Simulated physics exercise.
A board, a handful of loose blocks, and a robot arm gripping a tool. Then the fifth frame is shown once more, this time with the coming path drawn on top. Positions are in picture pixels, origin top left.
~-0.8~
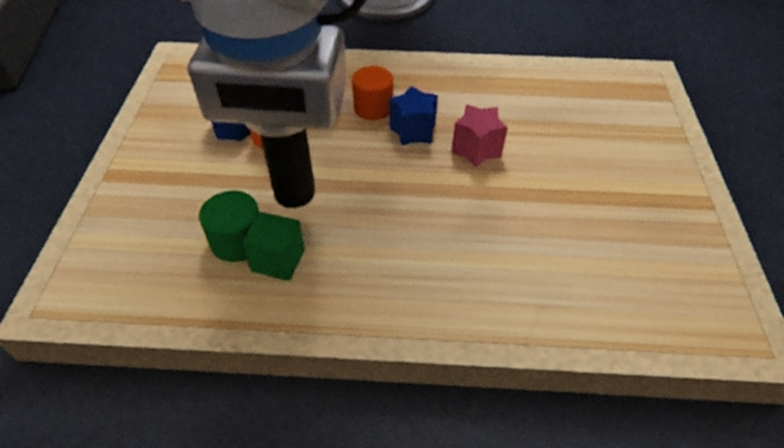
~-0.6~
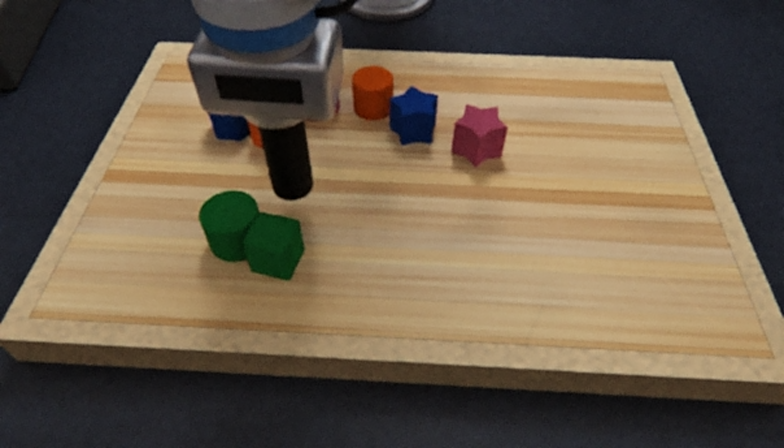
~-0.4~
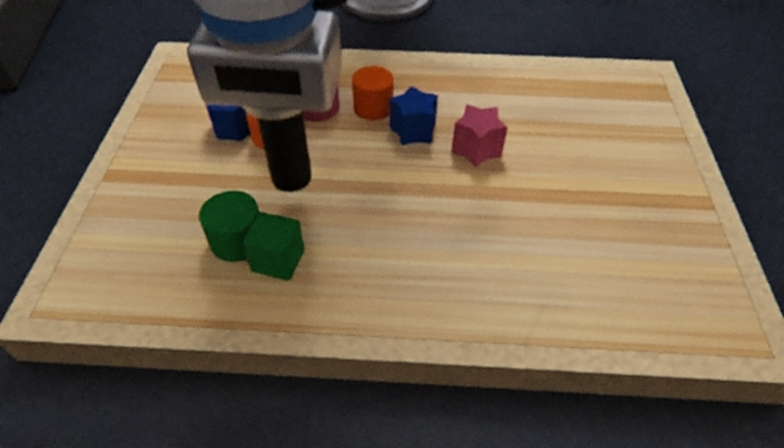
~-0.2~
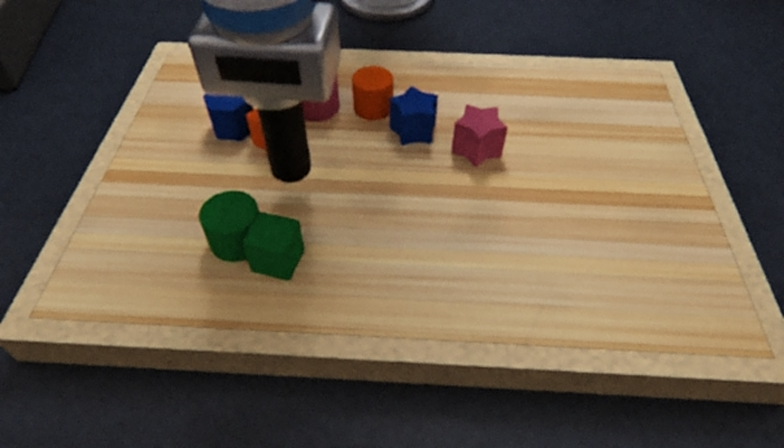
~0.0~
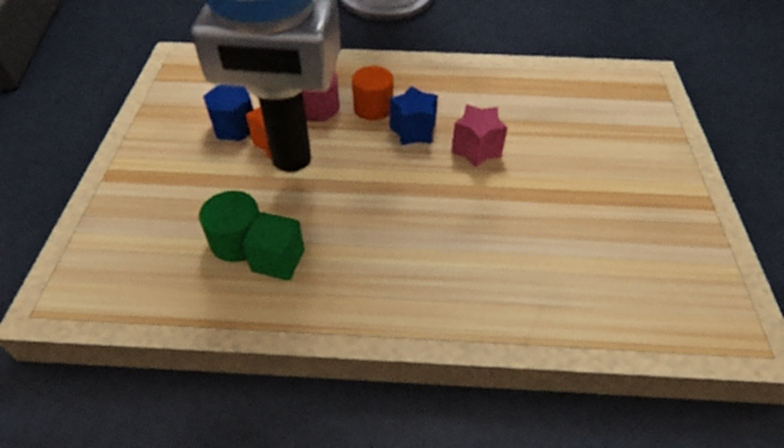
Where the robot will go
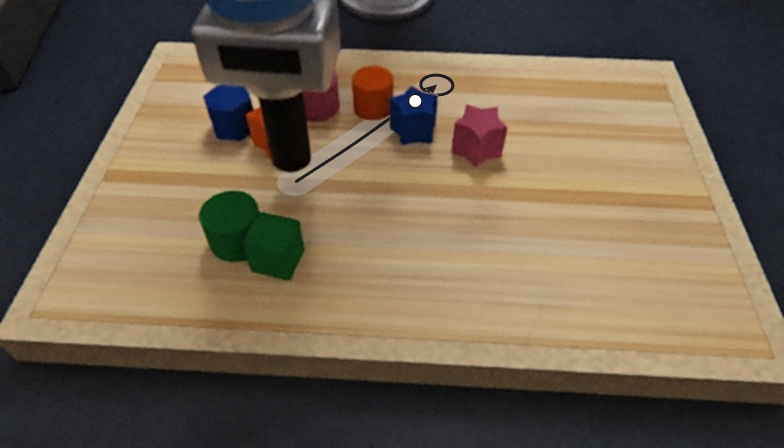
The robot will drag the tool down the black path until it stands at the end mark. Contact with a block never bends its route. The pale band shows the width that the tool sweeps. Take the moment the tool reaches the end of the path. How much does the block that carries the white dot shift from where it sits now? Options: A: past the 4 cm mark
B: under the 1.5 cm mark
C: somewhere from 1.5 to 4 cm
Answer: C.
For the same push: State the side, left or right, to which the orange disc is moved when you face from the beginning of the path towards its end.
It is pushed towards the left-hand side.
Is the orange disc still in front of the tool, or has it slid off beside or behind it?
The block gets away.
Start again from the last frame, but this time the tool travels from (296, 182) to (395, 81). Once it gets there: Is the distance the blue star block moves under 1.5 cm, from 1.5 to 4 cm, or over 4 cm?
It will move less than 1.5 cm.
The line goes from (296, 182) directly to (437, 85); the dot is on the blue star block.
What follows on the original path. One third of the way, tool at (348, 125); nothing pushed yet.
Two thirds of the way, tool at (397, 92); orange disc at (381, 63); blue star block at (428, 96), turned 55° clockwise.
At the end, tool at (439, 63); orange star block unmoved; orange disc at (384, 59); blue star block at (432, 93), turned 80° clockwise.
